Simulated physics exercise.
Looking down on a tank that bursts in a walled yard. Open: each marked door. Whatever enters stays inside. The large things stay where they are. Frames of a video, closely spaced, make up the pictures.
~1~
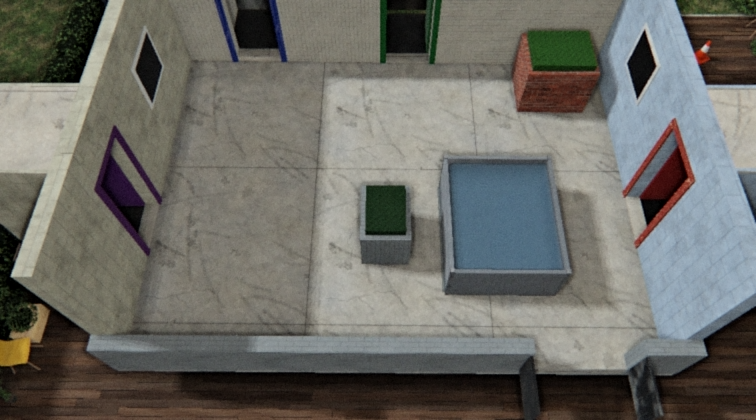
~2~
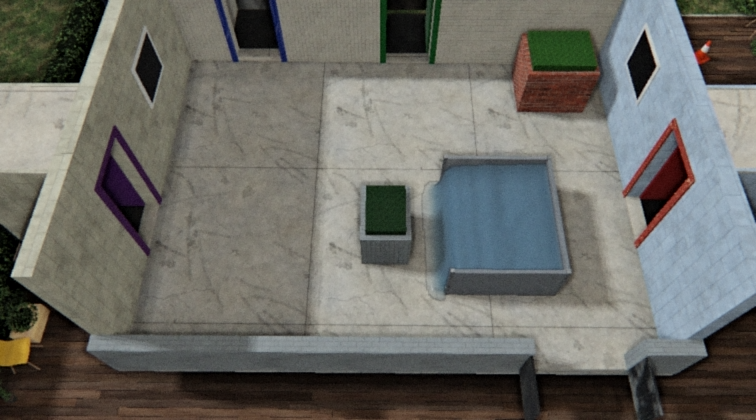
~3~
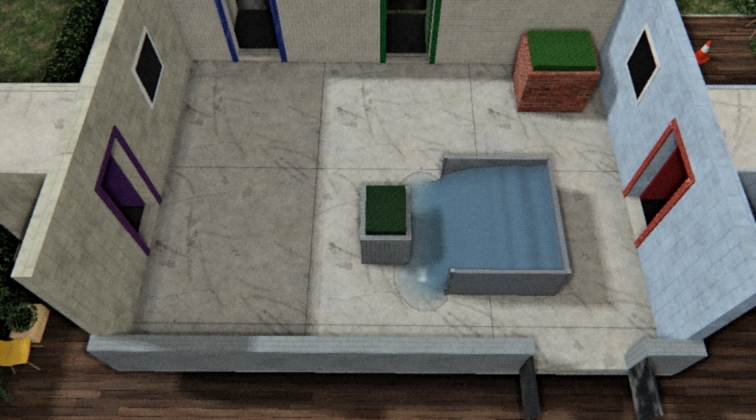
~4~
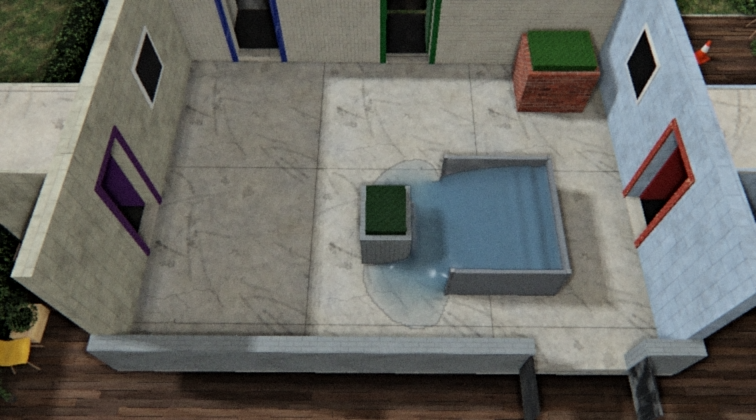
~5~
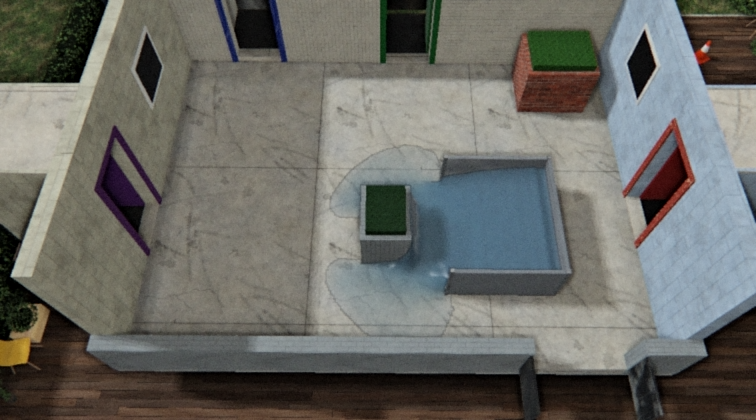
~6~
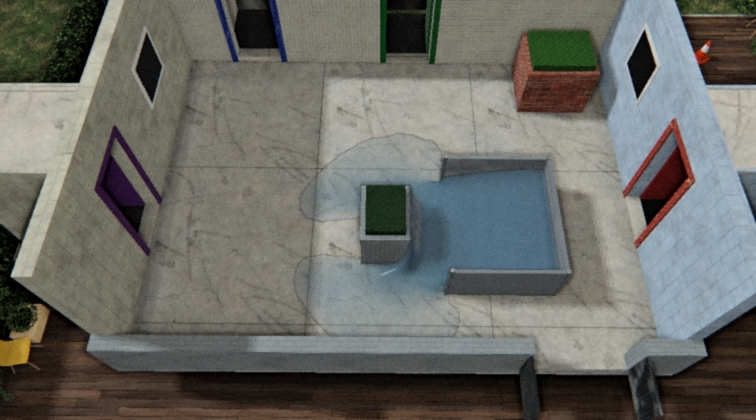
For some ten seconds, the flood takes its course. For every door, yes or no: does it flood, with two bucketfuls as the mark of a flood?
Green door: Yes, purple door: Yes, blue door: No, red door: No.
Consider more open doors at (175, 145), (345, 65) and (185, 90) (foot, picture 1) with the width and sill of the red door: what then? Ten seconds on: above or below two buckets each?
Taking them as listed, the first overshoots, the second overshoots and the third overshoots.
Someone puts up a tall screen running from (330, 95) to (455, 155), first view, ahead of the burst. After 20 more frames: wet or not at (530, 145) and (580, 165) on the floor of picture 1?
Result, in order: Bone-dry / bone-dry.
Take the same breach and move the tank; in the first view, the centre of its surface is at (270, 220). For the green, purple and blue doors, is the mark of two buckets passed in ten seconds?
The green one stays within the limit, the purple one exceeds the limit, and the blue one stays within the limit.
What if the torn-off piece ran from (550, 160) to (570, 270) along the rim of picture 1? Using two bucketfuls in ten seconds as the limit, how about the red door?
Red door: Crosses the threshold.
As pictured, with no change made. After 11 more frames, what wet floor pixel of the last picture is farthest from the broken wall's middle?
I'd say near (185, 92).
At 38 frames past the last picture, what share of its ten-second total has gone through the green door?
Roughly 70 %.
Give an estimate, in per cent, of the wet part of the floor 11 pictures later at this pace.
That comes to about 65 per cent.
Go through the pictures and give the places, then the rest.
In the first picture, the water tank at (503, 214) is whole and still.
In the second picture, the front is at (443, 298), out from the gap at (447, 228).
In the third picture, water pours out at (447, 230) and has run to (417, 304).
In the fourth picture, water pours out at (447, 231) and has run to (395, 315).
In the fifth picture, the front is at (340, 300), out from the gap at (447, 231).
In the sixth picture, the front is at (304, 296), out from the gap at (447, 231).
A moment on, water covers 35 % of the floor; the green door not reached, the purple door not reached, the blue door not reached, the red door not reached.
Next, water covers 65 % of the floor; the green door wet at the sill, nothing in, the purple door wet at the sill, nothing in, the blue door wet at the sill, nothing in, the red door not reached.
Then, water covers 70 % of the floor; the green door over two buckets in, the purple door over two buckets in, the blue door wet at the sill, nothing in, the red door not reached.
Later, water covers 80 % of the floor; the green door over two buckets in, the purple door over two buckets in, the blue door wet at the sill, nothing in, the red door wet at the sill, nothing in.
In the end, water covers 95 % of the floor; the green door over two buckets in, the purple door over two buckets in, the blue door under two buckets in, the red door wet at the sill, nothing in.
